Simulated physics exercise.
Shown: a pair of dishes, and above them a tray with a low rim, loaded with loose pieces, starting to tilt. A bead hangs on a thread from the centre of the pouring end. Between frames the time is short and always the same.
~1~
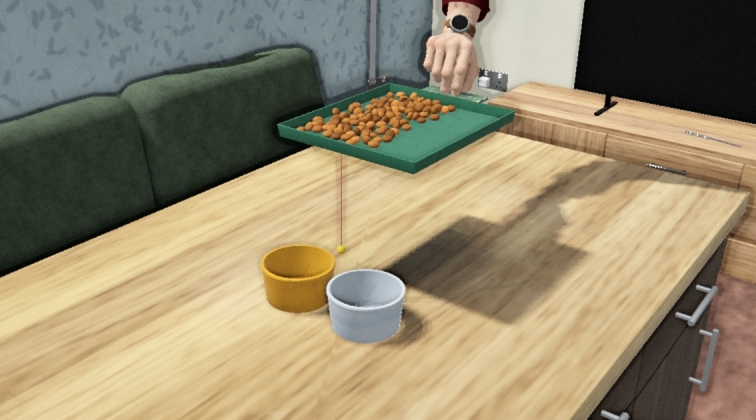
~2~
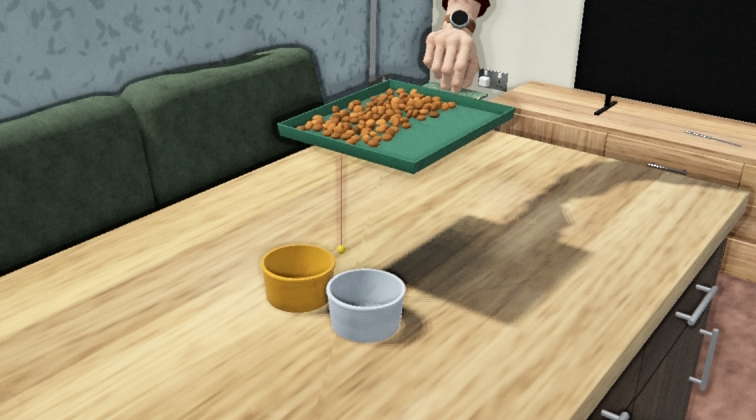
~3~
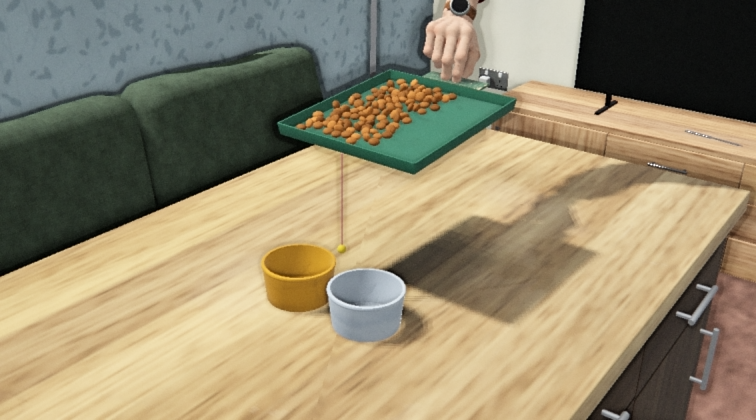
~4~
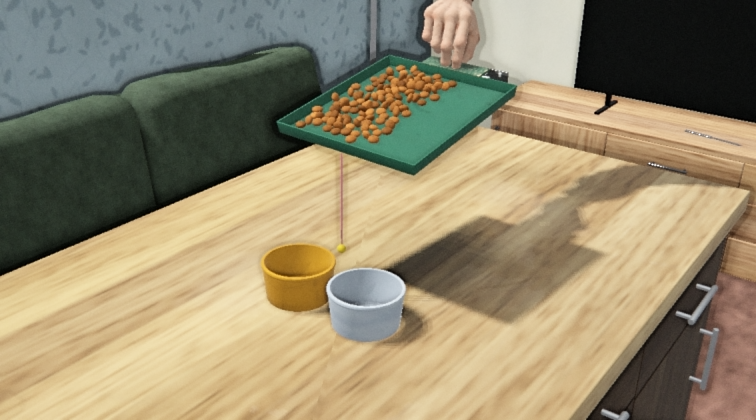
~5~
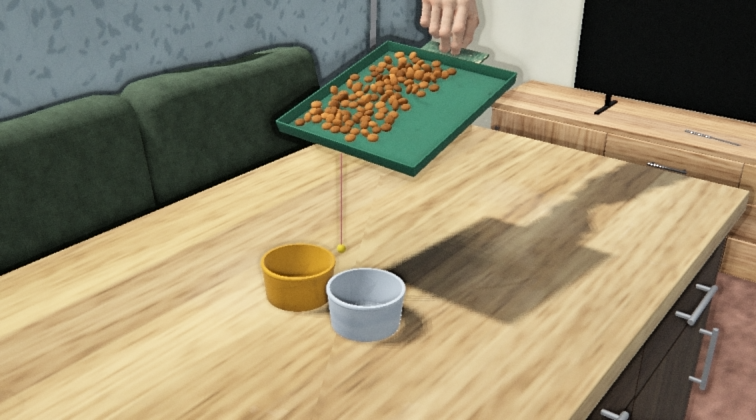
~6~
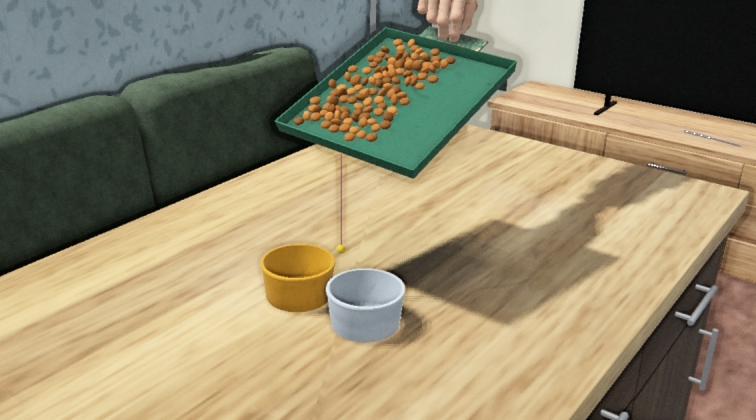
A hand tilts a green tray of brown kibble above an orange dish and a grey one.
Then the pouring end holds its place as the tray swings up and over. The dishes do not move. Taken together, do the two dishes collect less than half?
Most of the load will land in the dishes.
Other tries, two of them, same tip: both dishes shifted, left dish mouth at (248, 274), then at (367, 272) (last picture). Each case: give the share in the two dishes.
First position: Some 30 %; second position: Some 20 %.
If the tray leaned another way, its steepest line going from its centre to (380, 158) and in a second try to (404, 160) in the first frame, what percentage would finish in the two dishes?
The first gives 50 %, the second 30 %.
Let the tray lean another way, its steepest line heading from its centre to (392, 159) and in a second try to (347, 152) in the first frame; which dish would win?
The right-side dish first and the left-side dish second.
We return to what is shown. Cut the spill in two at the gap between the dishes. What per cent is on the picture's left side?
Share to the left: Near 60 per cent.
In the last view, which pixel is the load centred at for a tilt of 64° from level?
Roughly at (350, 134).
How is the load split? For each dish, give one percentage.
For the left dish some 20 %, for the right dish some 50 %.
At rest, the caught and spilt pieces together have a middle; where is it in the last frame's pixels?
Last view, resting centre - approx. (353, 318).
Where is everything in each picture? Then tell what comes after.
In the first picture, corners of the pouring end (280, 124) and (414, 162), level; middle of the load (375, 120), bits of cat kibble; left dish (275, 290); right dish (343, 319); bead on its thread (341, 250).
In the second picture, corners of the pouring end (280, 124) and (414, 162), level; middle of the load (375, 118).
In the third picture, corners of the pouring end (280, 123) and (414, 162), tipped barely, lowest at the right corner; middle of the load (375, 112).
In the fourth picture, corners of the pouring end (279, 121) and (414, 164), tipped a little, lowest at the right corner; middle of the load (375, 105).
In the fifth picture, corners of the pouring end (278, 121) and (413, 166), tipped a little, lowest at the right corner; middle of the load (374, 98).
In the sixth picture, corners of the pouring end (277, 121) and (412, 168), tipped clearly, lowest at the right corner; middle of the load (373, 92); left dish (274, 289); right dish (342, 318).
Just after the last frame, tray tipped steeply; almost all on the tray; about a tenth in the air.
A moment on, tray tipped past a quarter turn; roughly a quarter on the tray; roughly a quarter in the right dish; about a tenth in the left dish; roughly a quarter outside both; roughly a quarter in the air.
Further on, tray tipped past a quarter turn; roughly half in the right dish; about a tenth in the left dish; roughly a third outside both.
When it is over, tray tipped past a quarter turn; roughly half in the right dish; about a tenth in the left dish; roughly a third outside both.
